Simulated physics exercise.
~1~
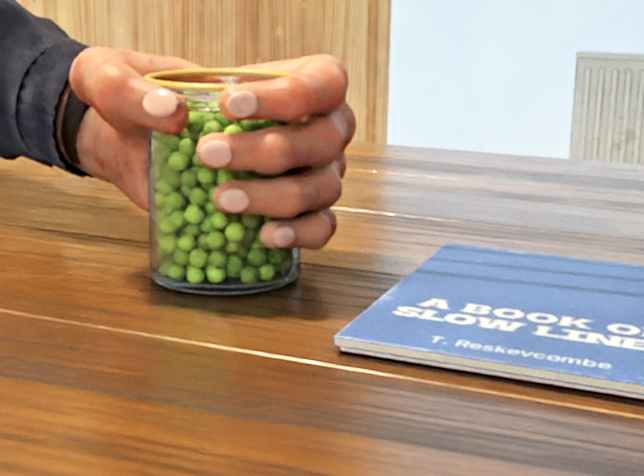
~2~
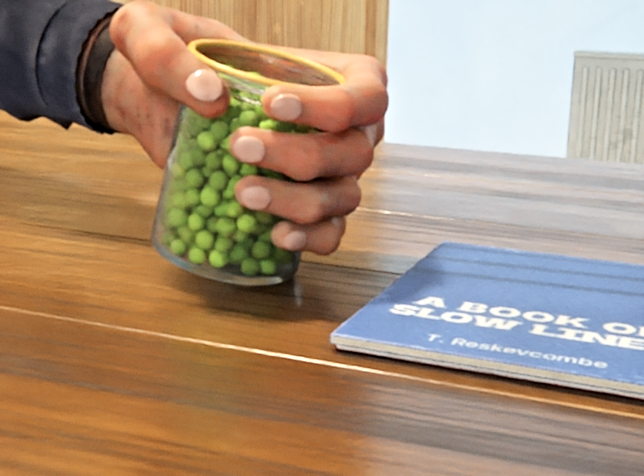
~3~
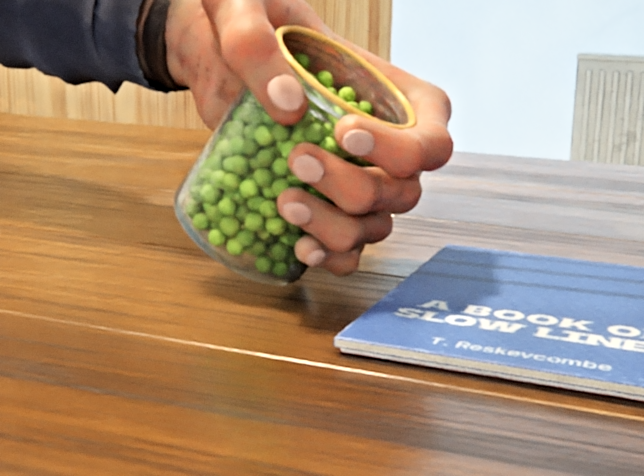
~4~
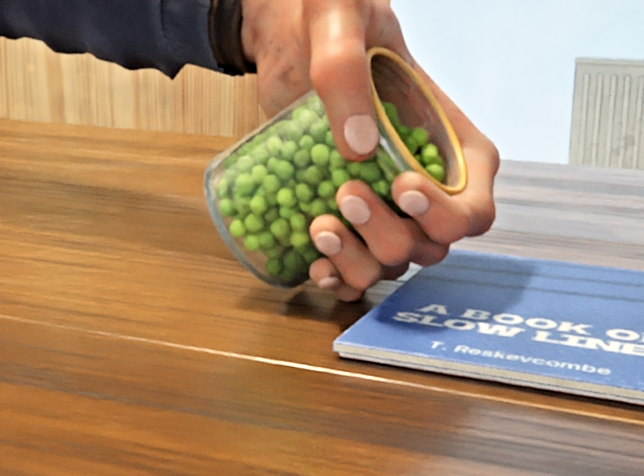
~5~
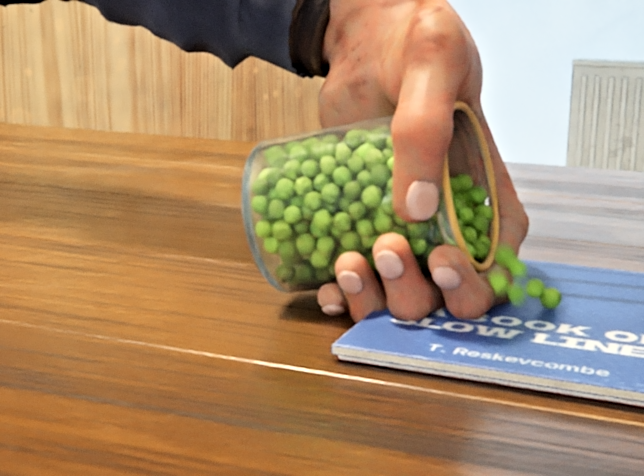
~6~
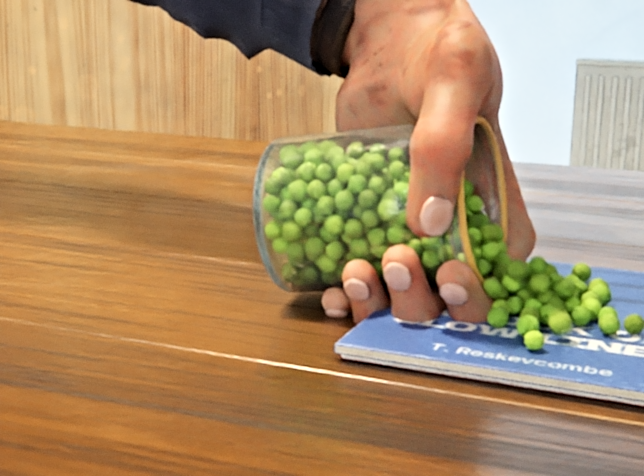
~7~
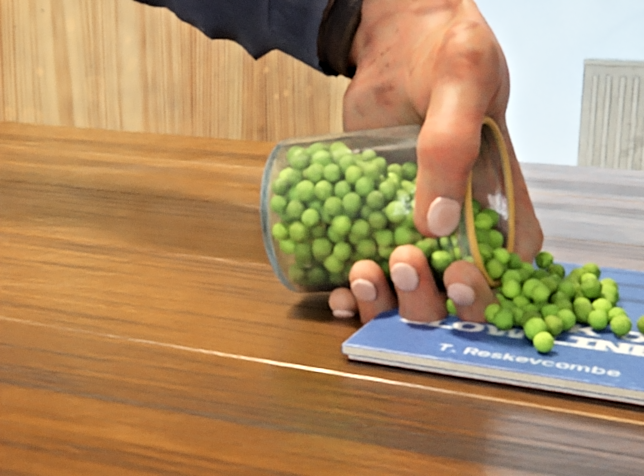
A hand tips a clear jar rightward onto a blue book, partly spilling green peas.
